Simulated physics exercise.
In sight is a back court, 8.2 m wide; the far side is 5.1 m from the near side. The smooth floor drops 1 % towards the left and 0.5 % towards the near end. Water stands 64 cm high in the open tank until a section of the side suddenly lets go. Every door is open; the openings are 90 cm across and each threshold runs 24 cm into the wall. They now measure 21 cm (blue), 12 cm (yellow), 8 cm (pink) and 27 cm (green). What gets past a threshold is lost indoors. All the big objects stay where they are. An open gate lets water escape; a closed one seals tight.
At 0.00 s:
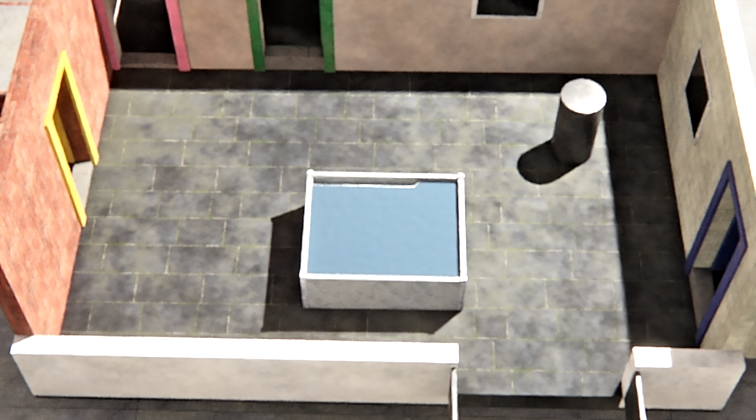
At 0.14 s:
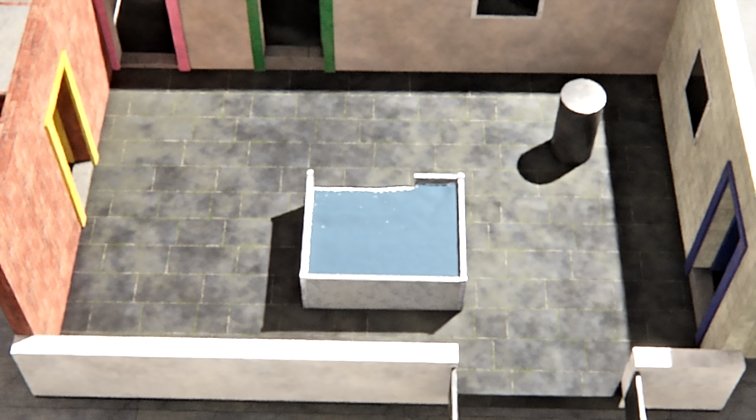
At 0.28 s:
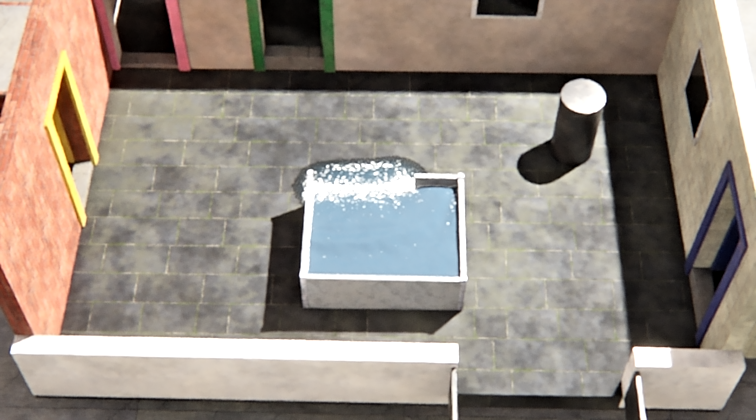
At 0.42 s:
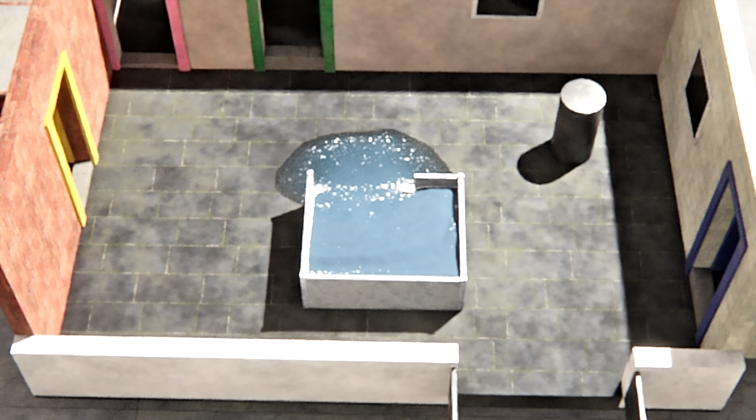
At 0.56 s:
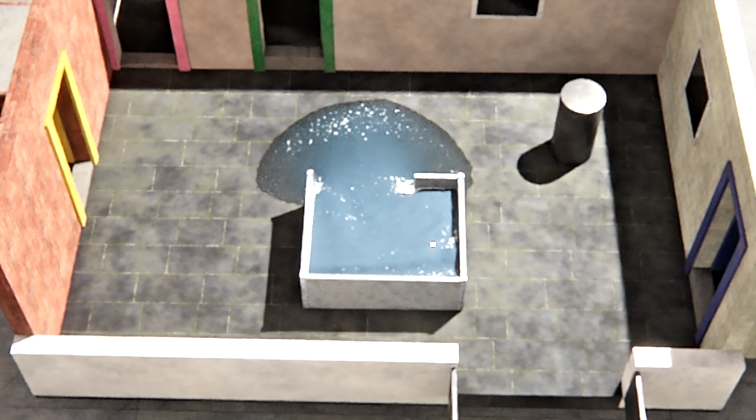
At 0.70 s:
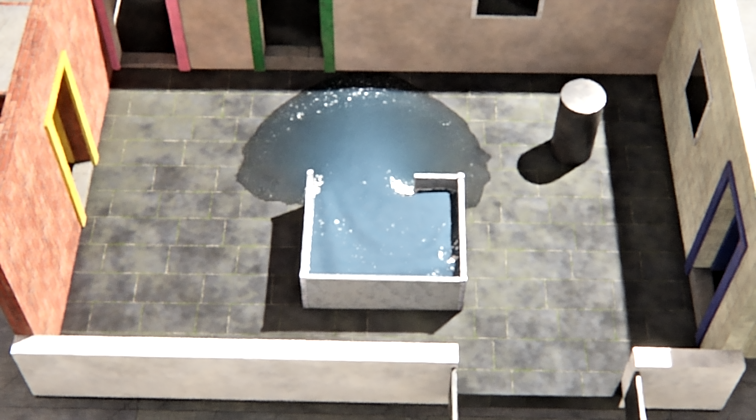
Water pouring through a gap in the far side of an open tank, fanning out across the paved floor of a walled courtyard.
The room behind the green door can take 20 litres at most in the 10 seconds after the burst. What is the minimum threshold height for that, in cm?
About 23 cm.
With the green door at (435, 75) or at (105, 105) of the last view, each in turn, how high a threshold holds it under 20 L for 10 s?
About 18 and 22 cm.
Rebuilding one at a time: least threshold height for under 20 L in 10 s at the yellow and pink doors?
About 6.0 cm at yellow and 17 cm at pink.
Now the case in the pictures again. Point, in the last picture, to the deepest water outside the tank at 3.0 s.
Around (114, 70).
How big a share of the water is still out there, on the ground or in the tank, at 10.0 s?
Some 88 per cent remains.
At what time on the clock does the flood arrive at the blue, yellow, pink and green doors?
Arrival: Blue 4.5 s, yellow 2.8 s, pink 1.8 s, green 0.9 s.
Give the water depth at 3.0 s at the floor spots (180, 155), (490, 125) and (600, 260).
In that order: 1, 5 and 0 cm.
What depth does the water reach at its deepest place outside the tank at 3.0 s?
About 30 cm.
After 1.4 s water covers 25 % of the floor, deepest (34 cm) near (352, 82); 30 cm at the green door, 0 litres in over its 27 cm threshold.
After 3.0 s water covers 40 % of the floor, deepest (30 cm) near (114, 70); 18 cm at the green door, 5 litres in over its 27 cm threshold.
After 10.0 s water covers 95 % of the floor, deepest (12 cm) near (53, 369); 3 cm at the green door, 6 litres in over its 27 cm threshold.
At the green door as built, the water arrived by 0.9 s and peaked near 31 cm at 1.6 s.
With a threshold of 20.5 cm, 33 litres would have come in within the 10 s; with 27.5 cm, 5 litres. So under 20 litres takes about 23 cm.
